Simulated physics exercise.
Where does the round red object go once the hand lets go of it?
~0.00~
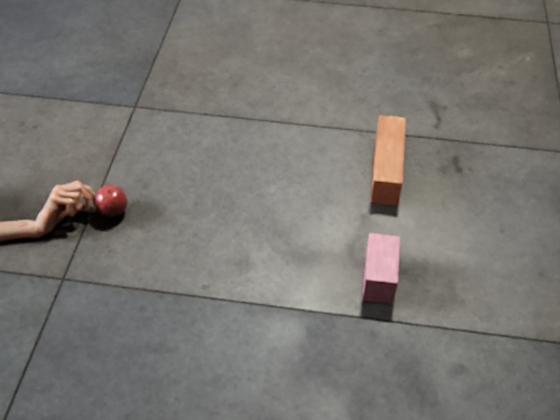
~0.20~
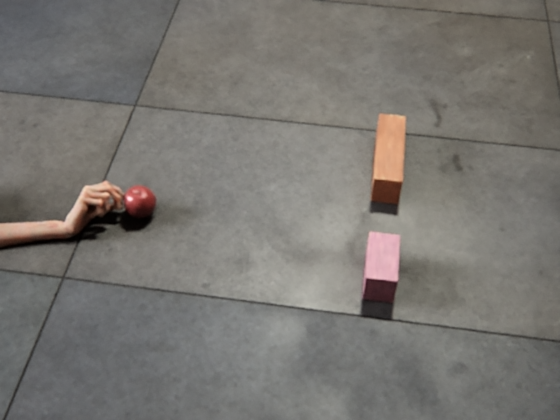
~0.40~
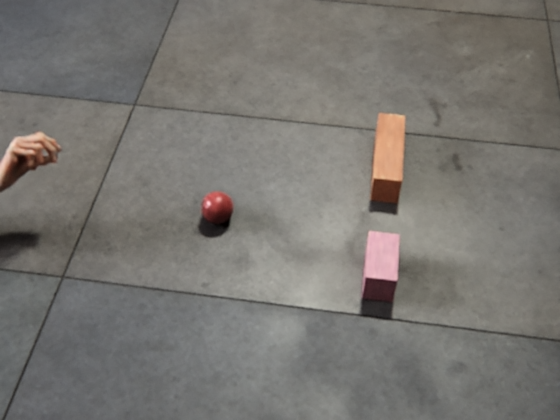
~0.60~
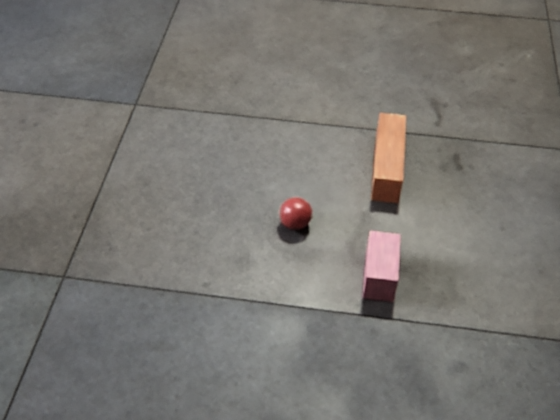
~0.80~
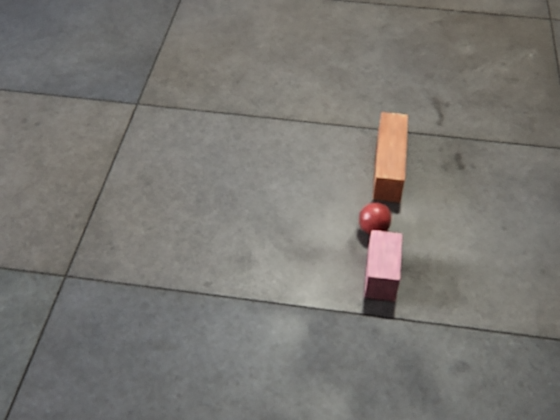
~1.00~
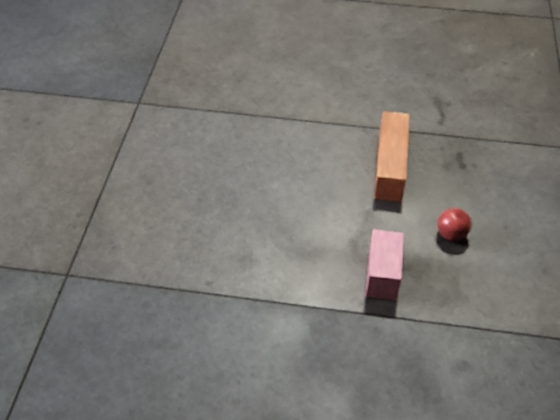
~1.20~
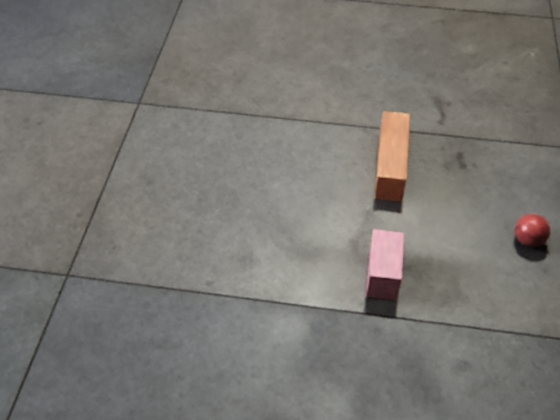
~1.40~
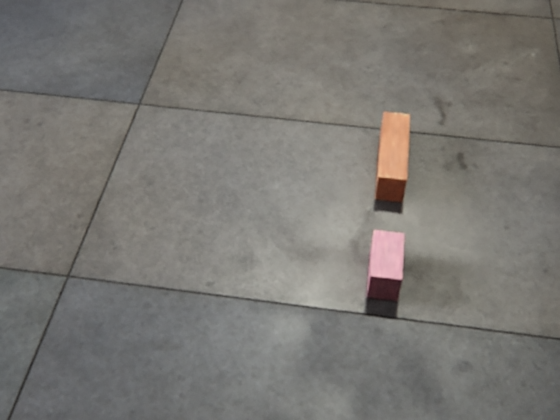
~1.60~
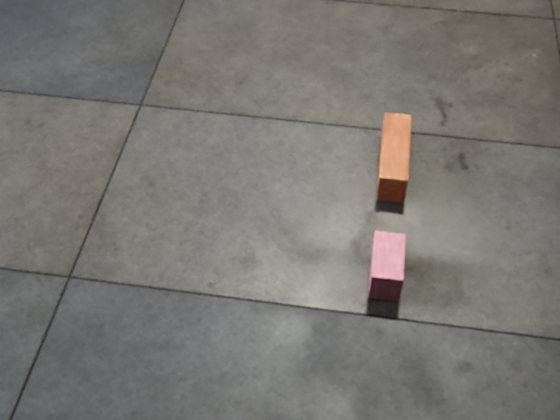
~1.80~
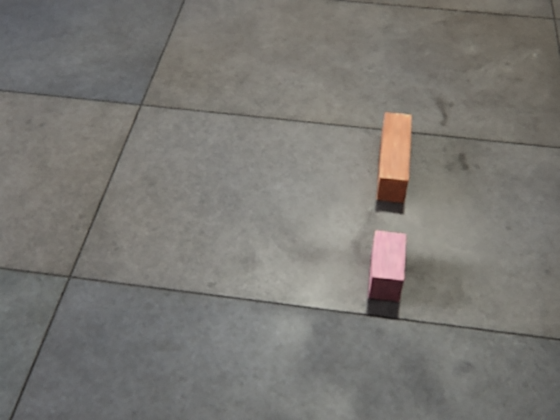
It rolls to the right through the gap between the orange block and the pink block, then goes out of view. Both blocks stay standing in place.
